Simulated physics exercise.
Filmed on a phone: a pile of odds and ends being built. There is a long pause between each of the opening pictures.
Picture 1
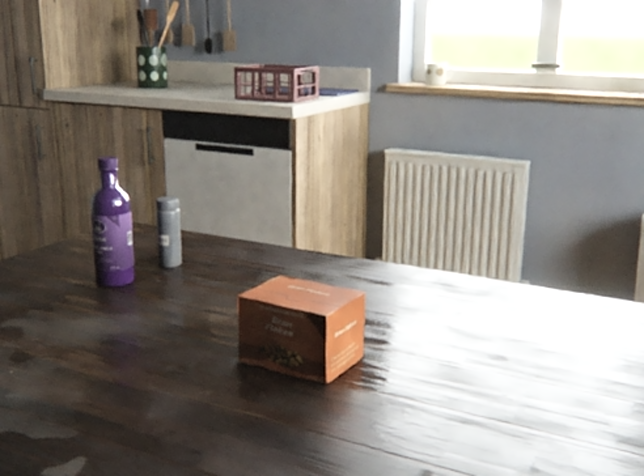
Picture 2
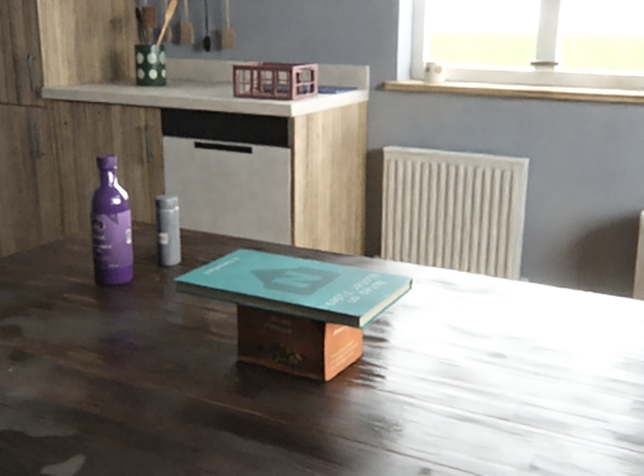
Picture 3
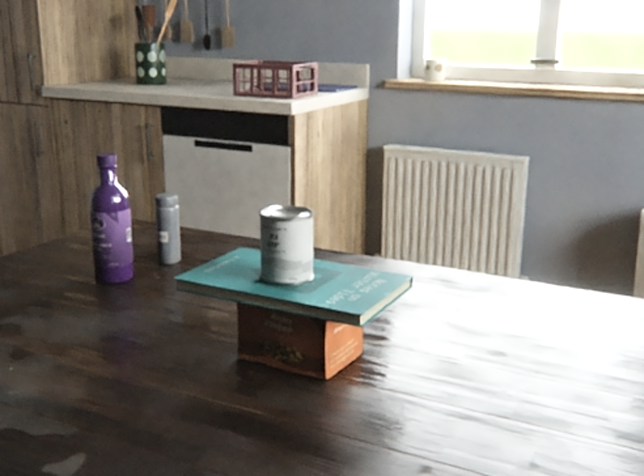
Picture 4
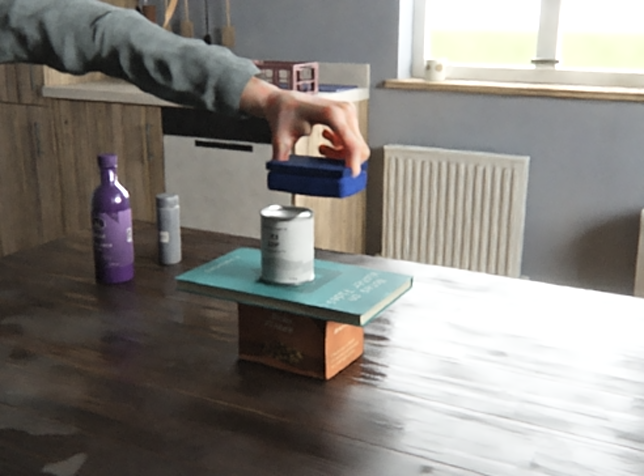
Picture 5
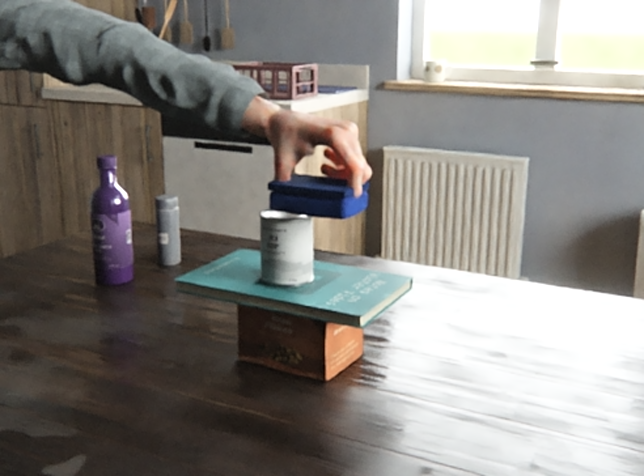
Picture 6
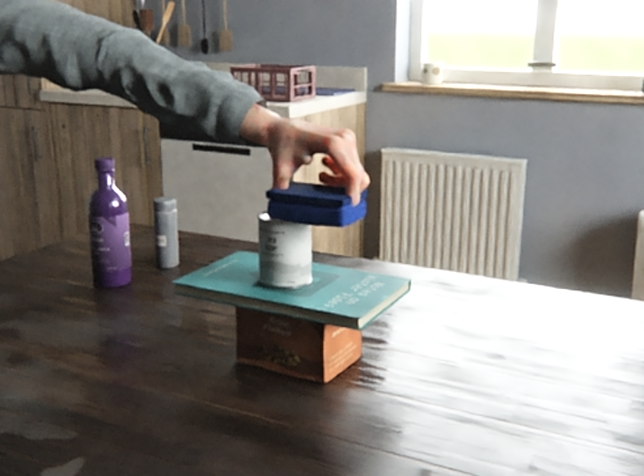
The clip shows an orange box on a dark table, then a turquoise book and a white tin appearing stacked on it, before a hand lowers a blue sponge onto the tin, off-centre to the right, still gripping it.
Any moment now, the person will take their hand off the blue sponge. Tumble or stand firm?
Unsteady.
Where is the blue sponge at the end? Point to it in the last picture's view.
The object winds up at approximately (452, 387).
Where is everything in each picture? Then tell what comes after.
In the first picture, the last thing is not in view yet; orange box (302, 327).
In the second picture, the last thing is not in view yet; grey shaker (168, 230).
In the third picture, the last thing is not in view yet; turquoise book (294, 282).
In the fourth picture, coming down; blue sponge (317, 176); purple bottle (111, 217).
In the fifth picture, coming down; blue sponge (318, 197); white tin (287, 247).
In the sixth picture, in place under the hand; blue sponge (316, 204); orange box (300, 326).
Then, 0.30 s past the last view, blue sponge now fallen.
Then, 0.40 s past the last view, things are still on the move.
Then, 0.50 s past the last view, as before.
Finally, fallen, blue sponge; the other 5 still in place. Final places as the last picture's camera would see them, blue sponge near (452, 387). The pile loses its balance.
